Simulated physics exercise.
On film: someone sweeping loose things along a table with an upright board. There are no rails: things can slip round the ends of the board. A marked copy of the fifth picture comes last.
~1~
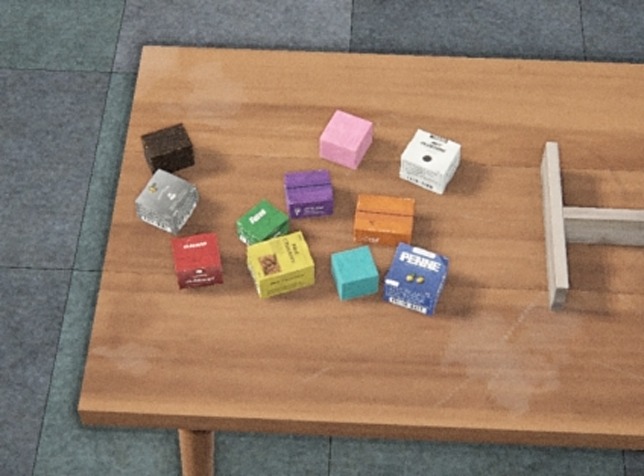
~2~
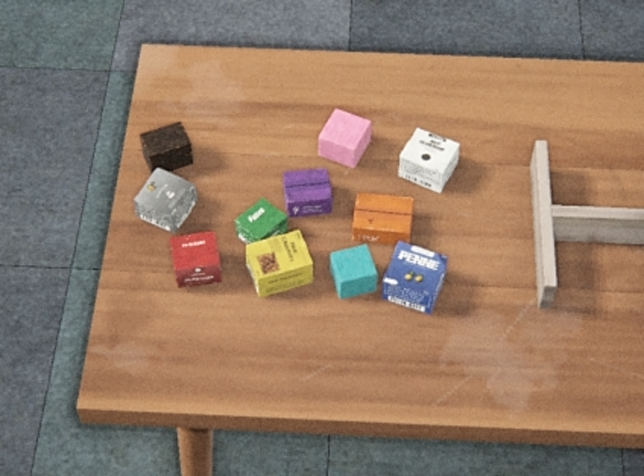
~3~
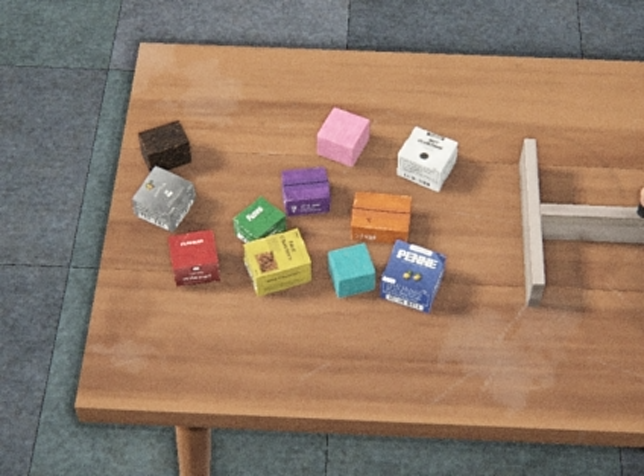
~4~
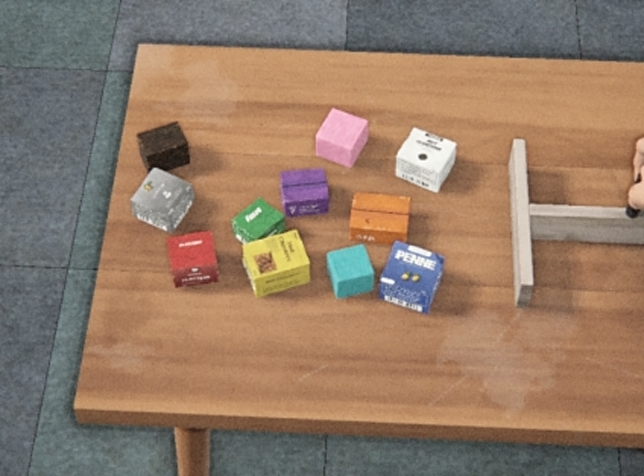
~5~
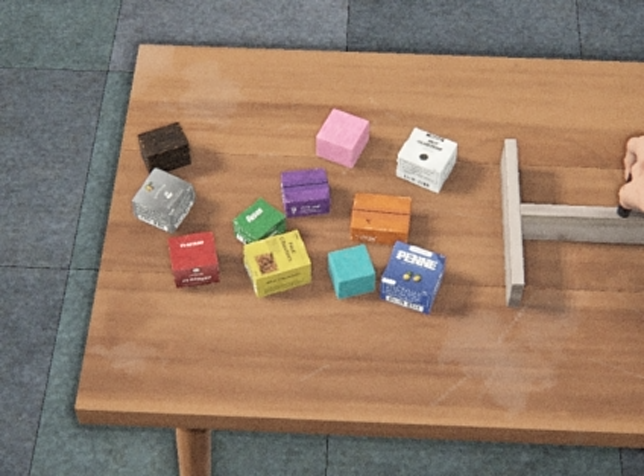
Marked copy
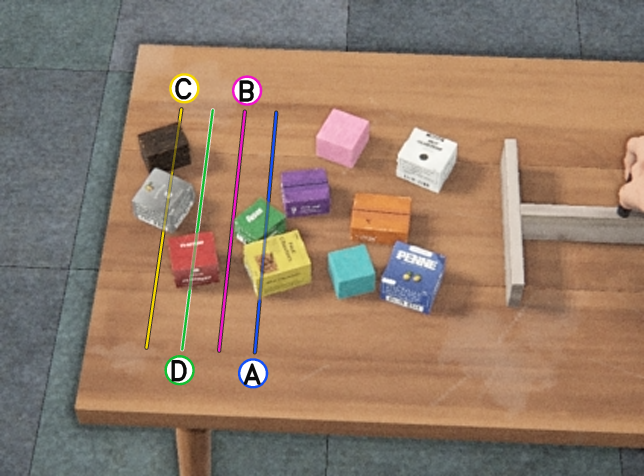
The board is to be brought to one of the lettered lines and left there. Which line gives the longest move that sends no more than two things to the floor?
Stop at B.
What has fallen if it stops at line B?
The red box.
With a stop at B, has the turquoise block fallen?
By then, no.
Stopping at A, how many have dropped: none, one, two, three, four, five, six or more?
One.
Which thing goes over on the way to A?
The red box goes over.
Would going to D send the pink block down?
By then, no.
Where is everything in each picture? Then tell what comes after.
Board (557, 212); green box (263, 228); grey box (167, 202), in the first frame.
Board (546, 210); red box (196, 259), in the second frame.
Board (534, 208); purple box (306, 192), in the third frame.
Board (523, 209); turquoise block (351, 271), in the fourth frame.
Board (514, 208); pink block (343, 138); black block (164, 150); blue box (413, 277), in the fifth frame.
On the marked copy, A at (266, 224); B at (233, 223); C at (165, 220); D at (199, 222).
Following B. Soon after the start, board (414, 205); blue box (378, 276); turquoise block (333, 270).
Later, board (312, 201); red box (131, 258); yellow box (183, 262).
In the end, board (236, 198); red box over the edge; yellow box (106, 259); one fallen.
As for the rest, A is within the limit but short; C drops seven; D drops three.
